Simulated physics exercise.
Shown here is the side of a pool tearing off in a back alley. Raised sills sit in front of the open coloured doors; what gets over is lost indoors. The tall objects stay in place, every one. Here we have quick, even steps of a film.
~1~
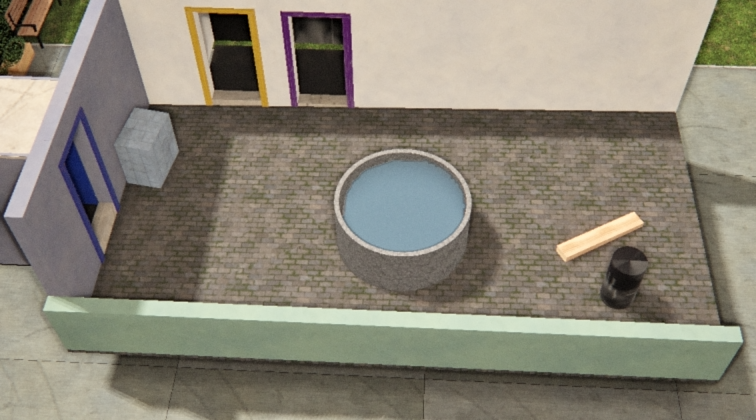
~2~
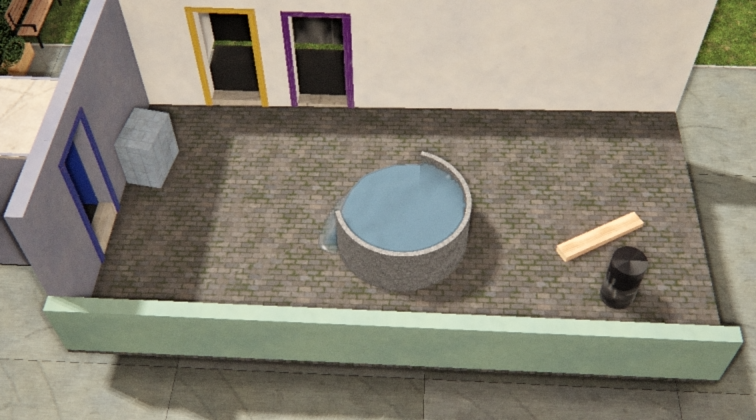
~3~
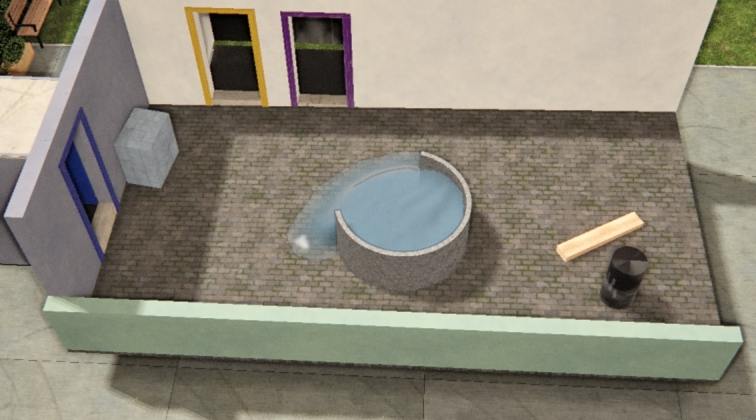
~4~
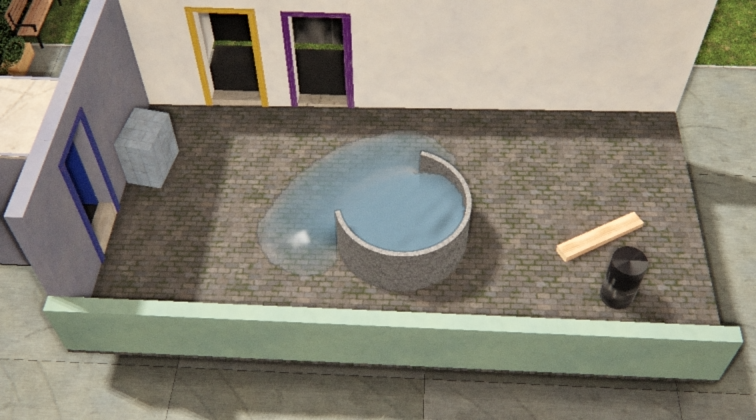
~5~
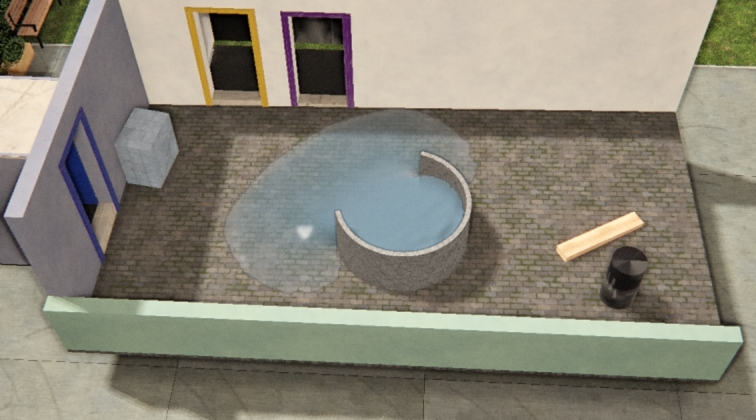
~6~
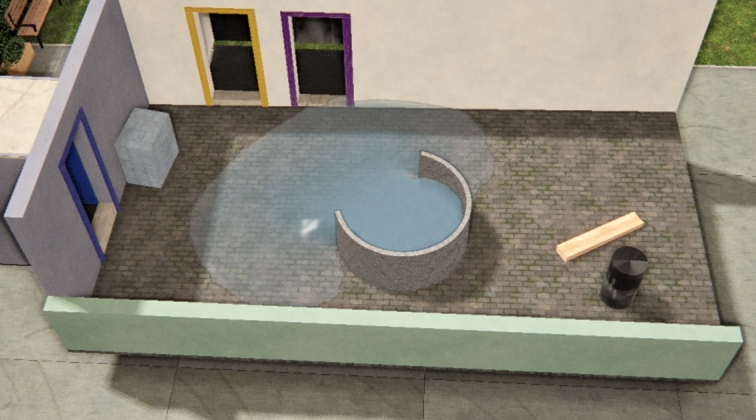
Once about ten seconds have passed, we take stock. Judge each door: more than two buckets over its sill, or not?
Purple door - over two buckets; blue door - two buckets or less; yellow door - over two buckets.
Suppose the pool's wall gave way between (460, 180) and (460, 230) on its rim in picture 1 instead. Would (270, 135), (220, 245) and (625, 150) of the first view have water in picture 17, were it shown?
In the order given: Untouched, untouched and swamped.
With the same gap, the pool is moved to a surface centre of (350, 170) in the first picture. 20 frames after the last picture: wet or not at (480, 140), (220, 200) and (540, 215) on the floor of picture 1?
Result: Inundated; inundated; spared.
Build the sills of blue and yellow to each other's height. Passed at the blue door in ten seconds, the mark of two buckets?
Result for blue: It admits more.
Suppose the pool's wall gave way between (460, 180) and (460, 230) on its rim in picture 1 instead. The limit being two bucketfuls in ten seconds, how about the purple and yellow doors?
Then the purple one comes in low, and the yellow one comes in low.
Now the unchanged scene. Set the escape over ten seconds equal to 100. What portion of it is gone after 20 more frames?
I'd estimate close to 75 per cent.
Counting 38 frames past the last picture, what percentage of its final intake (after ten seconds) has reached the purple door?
Roughly 100 percent.
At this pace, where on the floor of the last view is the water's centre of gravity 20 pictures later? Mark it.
Near pixel (252, 175).
A moment on, water covers 45 % of the floor; the purple door over two buckets in, the blue door wet at the sill, nothing in, the yellow door under two buckets in.
Next, water covers 45 % of the floor; the purple door far over two buckets in, the blue door wet at the sill, nothing in, the yellow door over two buckets in.
Then, water covers 55 % of the floor; the purple door far over two buckets in, the blue door wet at the sill, nothing in, the yellow door over two buckets in.
Later, water covers 70 % of the floor; the purple door far over two buckets in, the blue door wet at the sill, nothing in, the yellow door far over two buckets in.
In the end, water covers 75 % of the floor; the purple door far over two buckets in, the blue door wet at the sill, nothing in, the yellow door far over two buckets in.
